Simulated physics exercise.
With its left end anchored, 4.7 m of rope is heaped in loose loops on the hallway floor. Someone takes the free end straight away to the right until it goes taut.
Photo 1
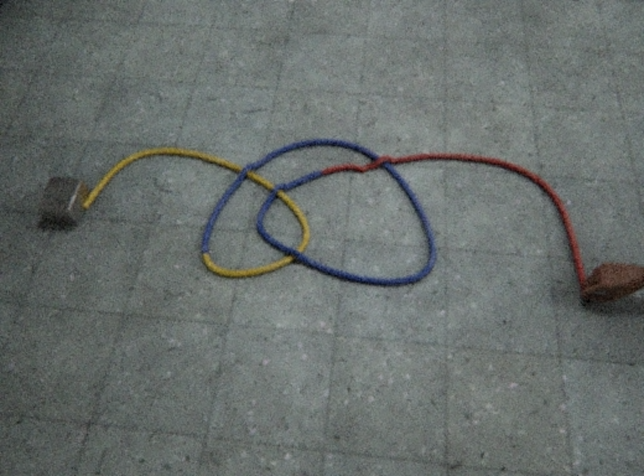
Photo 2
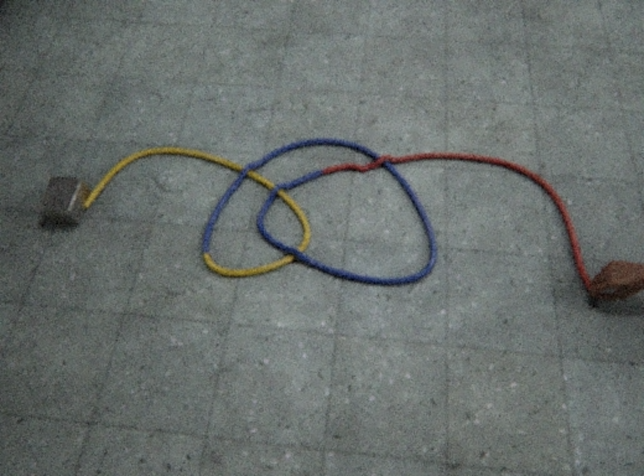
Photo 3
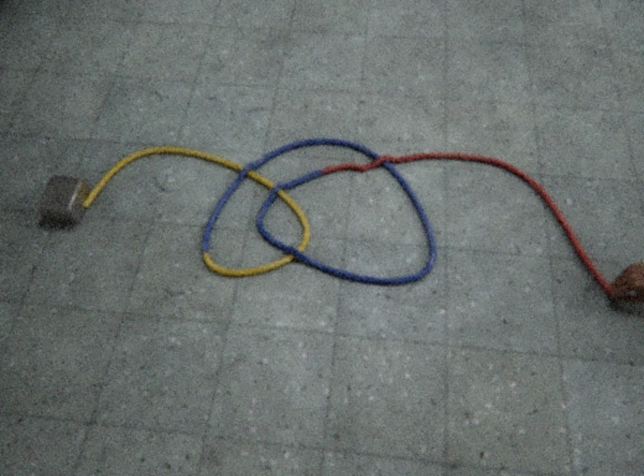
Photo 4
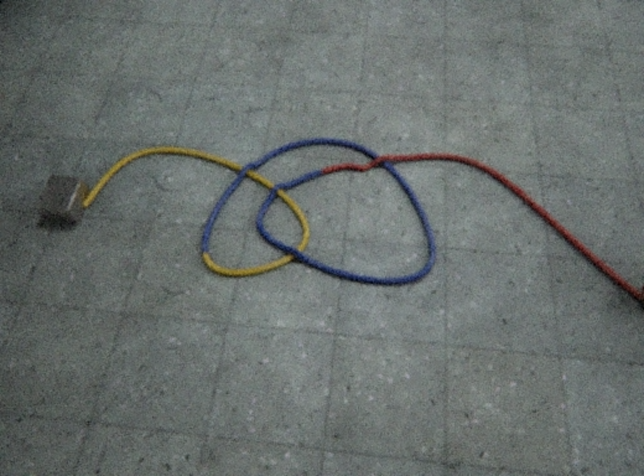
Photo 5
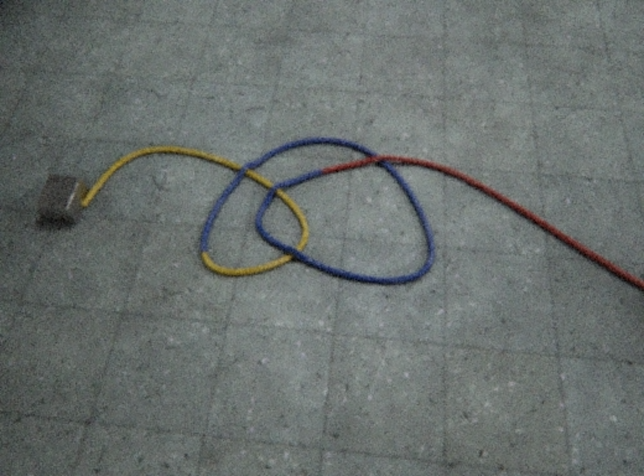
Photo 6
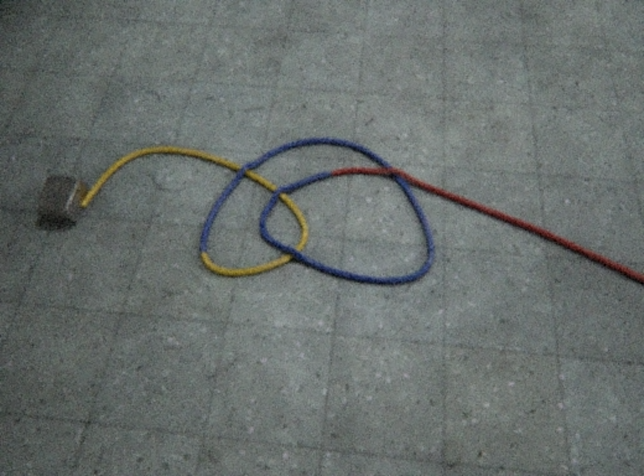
A loosely looped rope, yellow at the left, blue in the middle and red at the right, lies on a grey tiled floor seen from above at a slant. A small block sits by the yellow end, and a hand grips the red end. The hand pulls right and leaves view, drawing the red part straighter while the blue and yellow loops barely shift and the camera stays still.
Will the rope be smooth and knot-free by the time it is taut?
Yes, it has no knot in it.
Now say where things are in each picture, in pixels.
Shows, crossings (247, 173) blue over yellow, (276, 191) blue over yellow, (294, 256) blue over yellow, (381, 161) red over blue; rope runs through (200, 155) (205, 243) (409, 191) (265, 207) (520, 170); grip (587, 297), in the first frame.
Shows, rope runs through (200, 155) (410, 191) (521, 169); grip (595, 295), in the second frame.
Shows, rope runs through (200, 154) (409, 191) (519, 172); grip (616, 297), in the third frame.
Shows, rope runs through (200, 154) (409, 191) (516, 189), in the fourth frame.
Shows, rope runs through (199, 154) (408, 190) (523, 211), in the fifth frame.
Shows, rope runs through (198, 154) (203, 242) (407, 190) (271, 204) (539, 231), in the sixth frame.
Next, the ends are 2.6 m apart, loops still 53 cm across.
Then, the ends are 3.4 m apart, loops still 45 cm across.
After that, the ends are 4.2 m apart, loops still 35 cm across.
Later, the ends are 4.7 m apart, and it runs straight.
At the end, the ends are 4.7 m apart, and it runs straight.
